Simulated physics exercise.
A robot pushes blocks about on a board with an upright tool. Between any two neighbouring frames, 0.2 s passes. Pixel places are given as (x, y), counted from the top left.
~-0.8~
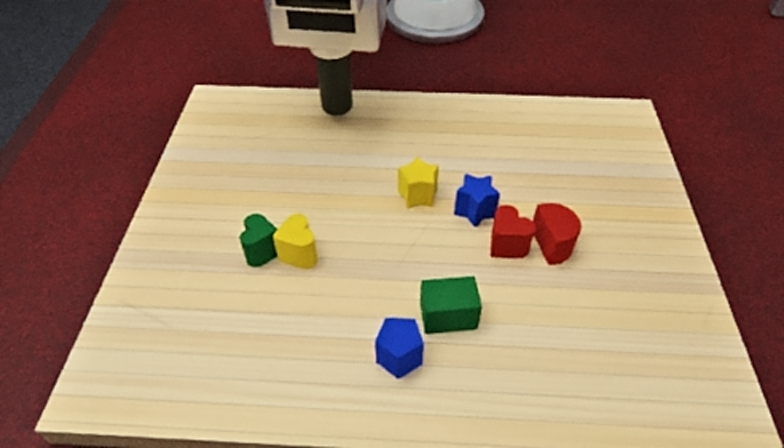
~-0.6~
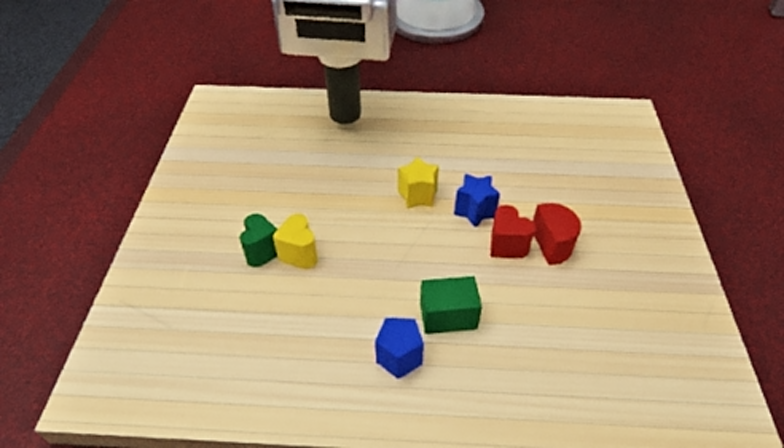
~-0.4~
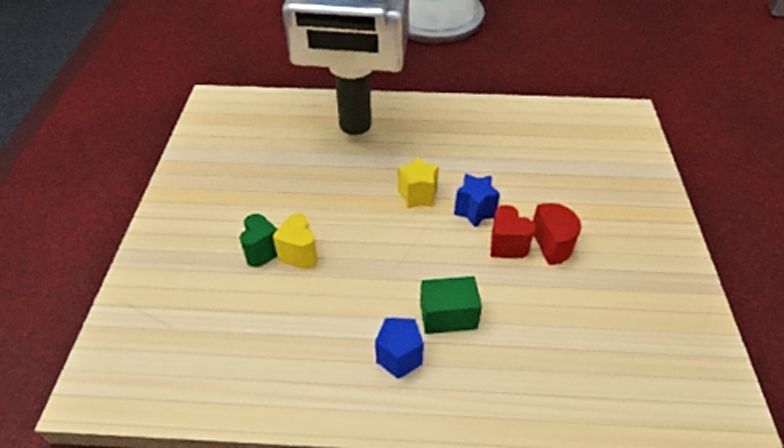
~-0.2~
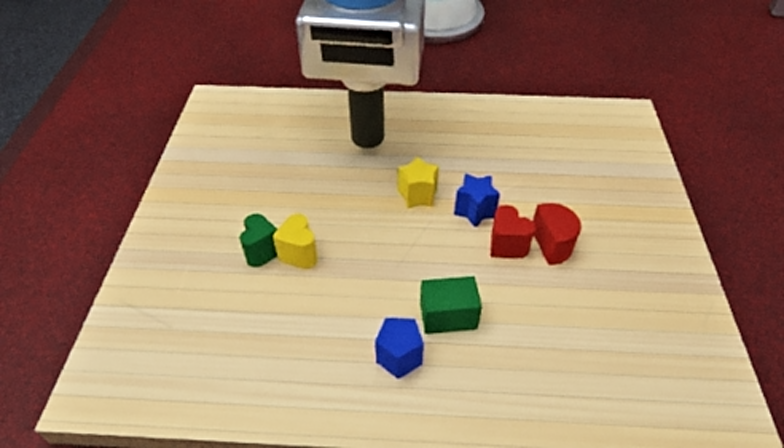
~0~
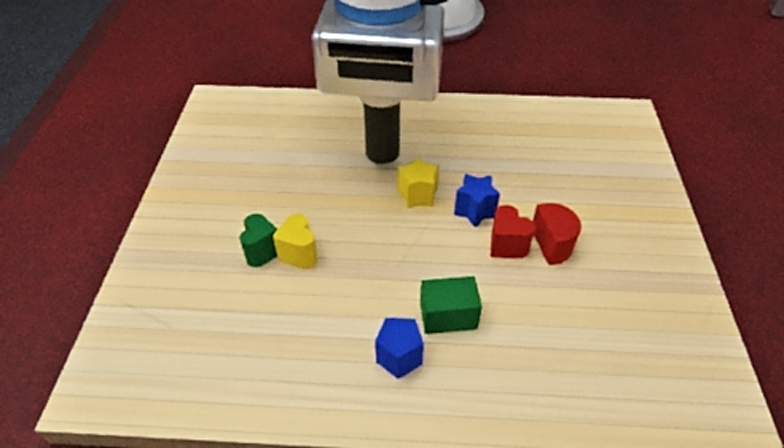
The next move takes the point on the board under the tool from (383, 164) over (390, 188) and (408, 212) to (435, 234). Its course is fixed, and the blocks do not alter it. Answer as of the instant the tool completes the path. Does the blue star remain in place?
No.
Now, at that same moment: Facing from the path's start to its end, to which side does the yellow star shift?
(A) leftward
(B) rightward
The correct letter is A.
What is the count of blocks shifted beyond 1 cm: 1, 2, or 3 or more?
The answer will be two.
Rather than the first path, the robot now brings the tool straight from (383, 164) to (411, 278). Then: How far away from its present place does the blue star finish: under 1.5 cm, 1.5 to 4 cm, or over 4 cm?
Answer: Less than 1.5 cm.
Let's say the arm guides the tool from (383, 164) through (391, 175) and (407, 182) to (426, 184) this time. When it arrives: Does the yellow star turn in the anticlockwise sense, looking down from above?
I believe not.
The first path, step by step. One third of the way, tool (391, 180); yellow star (424, 174), turned 20° anticlockwise.
Two thirds of the way, tool (409, 203); yellow star (443, 183), turned 65° anticlockwise.
At the end, tool (436, 224); yellow star (462, 192), turned 90° anticlockwise; blue star (496, 185), turned 25° anticlockwise; red heart block still.
